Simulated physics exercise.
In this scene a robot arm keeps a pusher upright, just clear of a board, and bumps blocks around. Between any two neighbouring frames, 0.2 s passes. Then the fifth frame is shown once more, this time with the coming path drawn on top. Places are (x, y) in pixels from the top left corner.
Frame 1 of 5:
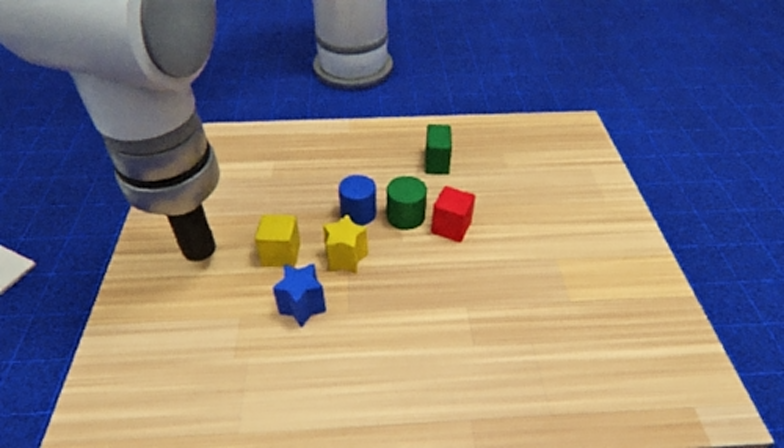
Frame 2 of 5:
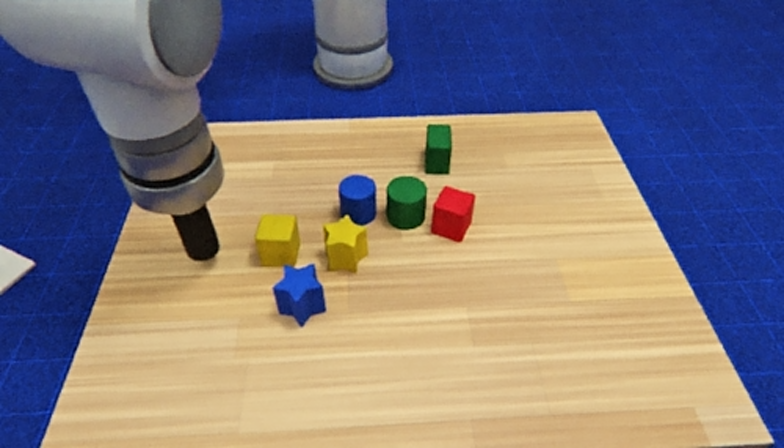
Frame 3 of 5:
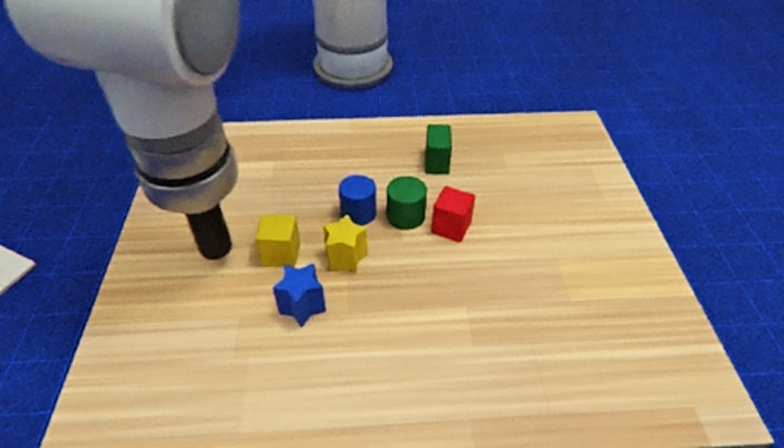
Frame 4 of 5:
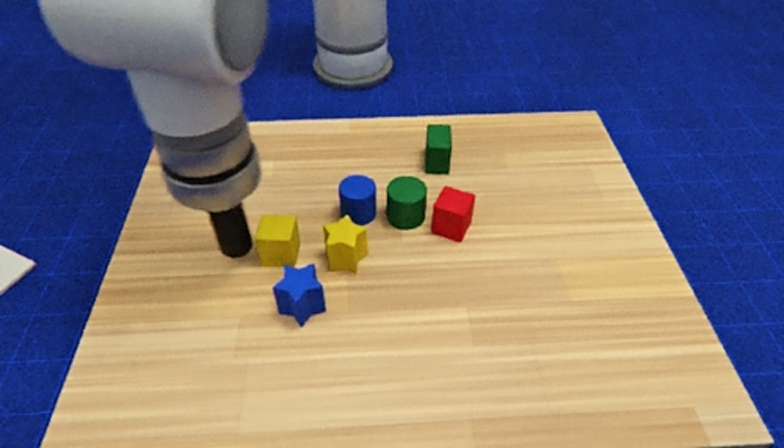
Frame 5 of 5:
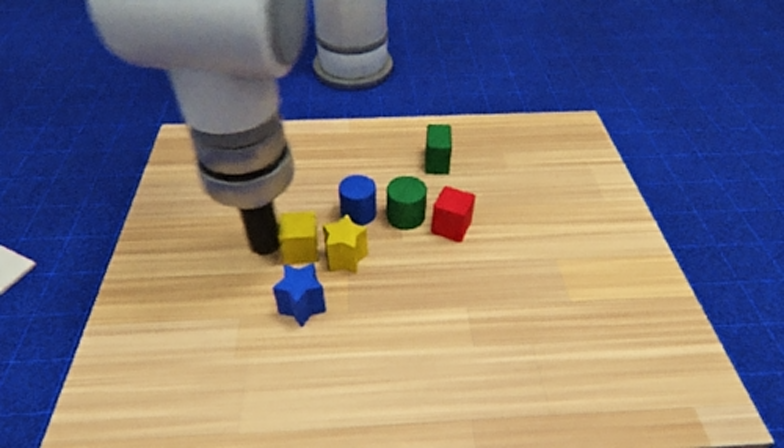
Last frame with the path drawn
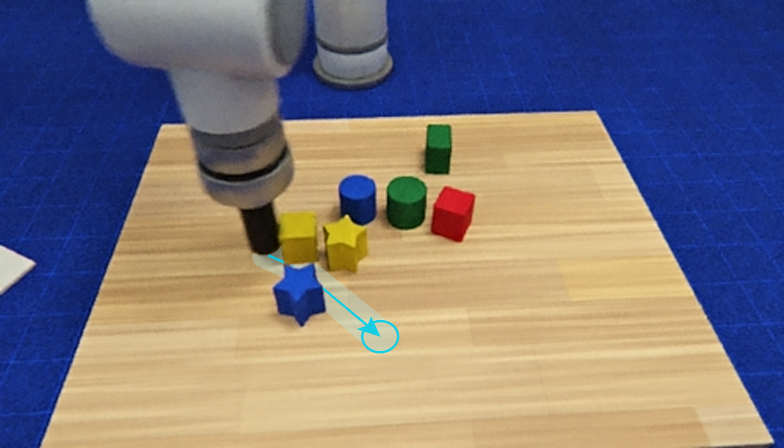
To begin with, a robot arm holds its dark tip just left of a yellow cube on a wooden board scattered with blue, green, red and yellow blocks. The tip moves right, slowly at first, then reaches the cube and pushes it a short way right, up close to the yellow star.
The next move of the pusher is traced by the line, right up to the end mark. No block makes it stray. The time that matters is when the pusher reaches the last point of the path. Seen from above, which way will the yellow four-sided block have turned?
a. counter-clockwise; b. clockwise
I choose a.
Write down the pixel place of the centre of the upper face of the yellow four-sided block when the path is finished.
(318, 223)
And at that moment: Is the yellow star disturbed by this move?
That block ends up displaced.
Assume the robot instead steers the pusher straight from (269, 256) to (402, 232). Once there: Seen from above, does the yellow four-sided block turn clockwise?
That would be a no.
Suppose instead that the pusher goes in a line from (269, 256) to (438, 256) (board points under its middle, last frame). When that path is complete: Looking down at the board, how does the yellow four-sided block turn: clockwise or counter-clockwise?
It twists anticlockwise.
The line goes from (269, 256) through (308, 276) and (342, 305) to (380, 336).
What follows on the original path. One third of the way, pusher (306, 265); yellow four-sided block (318, 223), turned 45° anticlockwise; yellow star (355, 227), turned 35° clockwise.
Two thirds of the way, pusher (341, 294); yellow four-sided block (318, 223), turned 45° anticlockwise; blue star (306, 294), turned 55° clockwise; yellow star (355, 227), turned 35° clockwise.
At the end, pusher (380, 326); yellow four-sided block (318, 223), turned 45° anticlockwise; blue star (306, 294), turned 60° clockwise; yellow star (355, 227), turned 35° clockwise.
